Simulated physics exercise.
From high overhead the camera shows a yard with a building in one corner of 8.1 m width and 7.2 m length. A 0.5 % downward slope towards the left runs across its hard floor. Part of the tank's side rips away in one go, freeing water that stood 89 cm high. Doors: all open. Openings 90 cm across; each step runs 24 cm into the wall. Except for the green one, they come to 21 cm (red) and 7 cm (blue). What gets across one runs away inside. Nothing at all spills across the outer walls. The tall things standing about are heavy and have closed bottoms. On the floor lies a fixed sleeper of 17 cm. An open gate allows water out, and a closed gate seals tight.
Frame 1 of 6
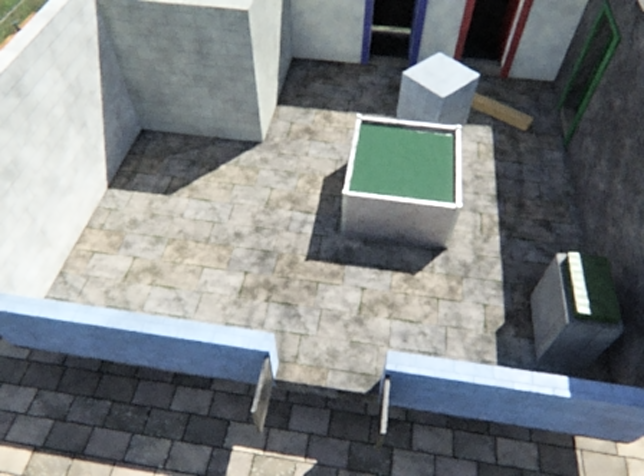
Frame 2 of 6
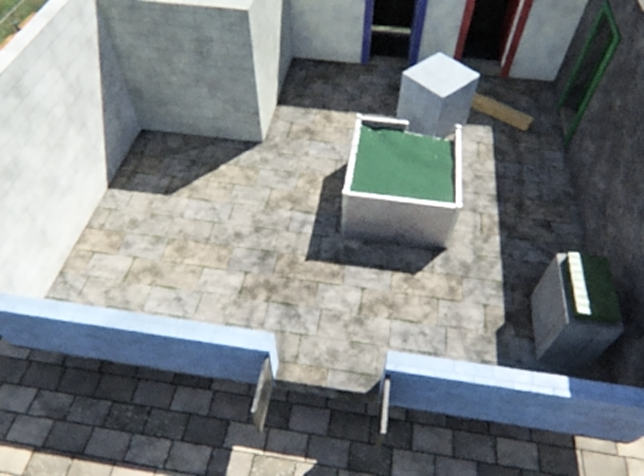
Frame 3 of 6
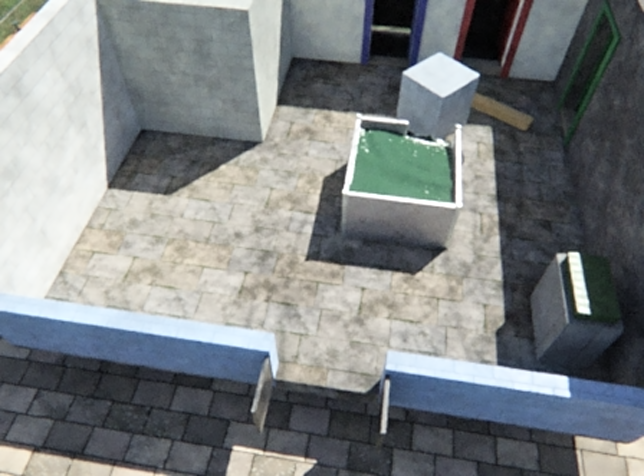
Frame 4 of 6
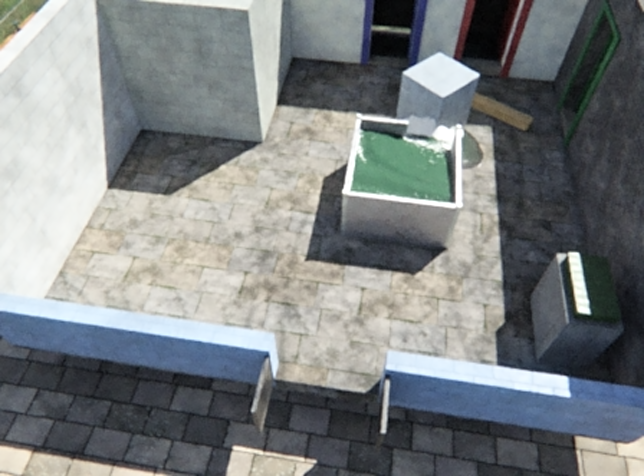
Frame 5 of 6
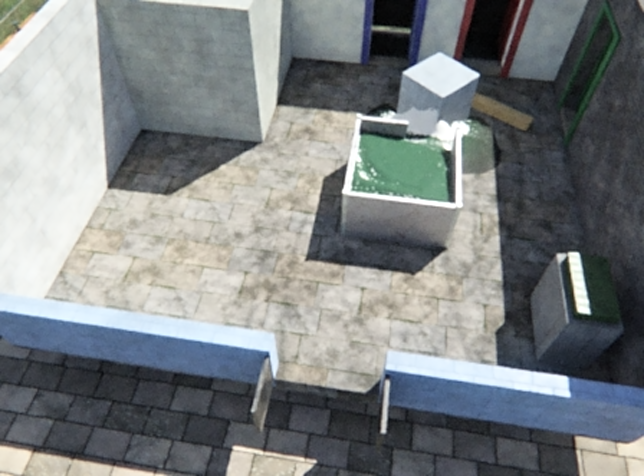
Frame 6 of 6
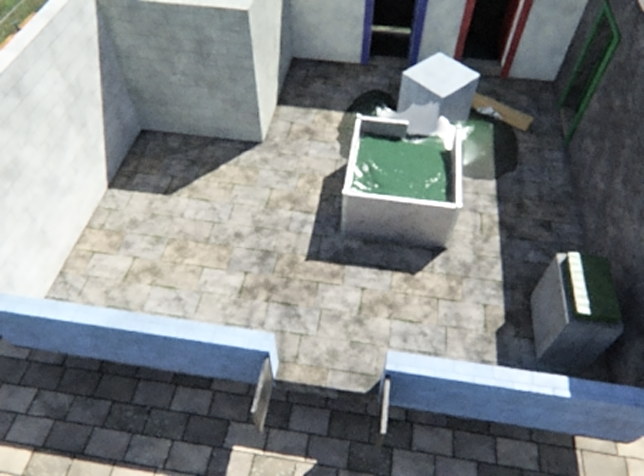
The clip shows a walled, paved yard from above, where a square tank of green water breaks open on its far side, and the water pours out, spreading across the paving around a pale block behind it.
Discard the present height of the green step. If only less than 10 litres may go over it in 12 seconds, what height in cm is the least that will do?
It needs to be about 35 cm high.
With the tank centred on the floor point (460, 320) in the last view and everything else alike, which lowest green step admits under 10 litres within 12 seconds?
Near 14.5 cm.
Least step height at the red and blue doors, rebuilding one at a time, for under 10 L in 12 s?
About 9.0 cm at red and about 12.0 cm at blue.
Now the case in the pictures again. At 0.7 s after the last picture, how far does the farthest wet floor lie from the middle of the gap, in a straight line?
Distance from gap: Approx. 4.2 m.
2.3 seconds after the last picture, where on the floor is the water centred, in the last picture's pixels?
About (404, 148).
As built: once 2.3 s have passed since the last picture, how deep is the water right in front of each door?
Depths in cm: Red 7, green 15, blue 8.
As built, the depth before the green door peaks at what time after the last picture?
The level tops out around 1.0 s.
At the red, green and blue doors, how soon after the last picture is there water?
Front log: Red = 1.6 s, green = 0.5 s, blue = 0.7 s.
Then, 0.7 s after the last picture water covers 25 % of the floor, deepest (56 cm) near (422, 146); 23 cm at the green door, 2 litres in over its 14 cm step.
Then, 2.3 s after the last picture water covers 35 % of the floor, deepest (34 cm) near (422, 146); 15 cm at the green door, 111 litres in over its 14 cm step.
Then, 11.3 s after the last picture water covers 95 % of the floor, deepest (8 cm) near (30, 324); 7 cm at the green door, 122 litres in over its 14 cm step.
At the green door as built, the water peaked near 27 cm, 1.1 s after the last picture.
Run again over the same 12 s with other heights there, 19 litres in over 31 cm, 0 litres over 42.5 cm. The limit of 10 litres is kept from about 35 cm up.
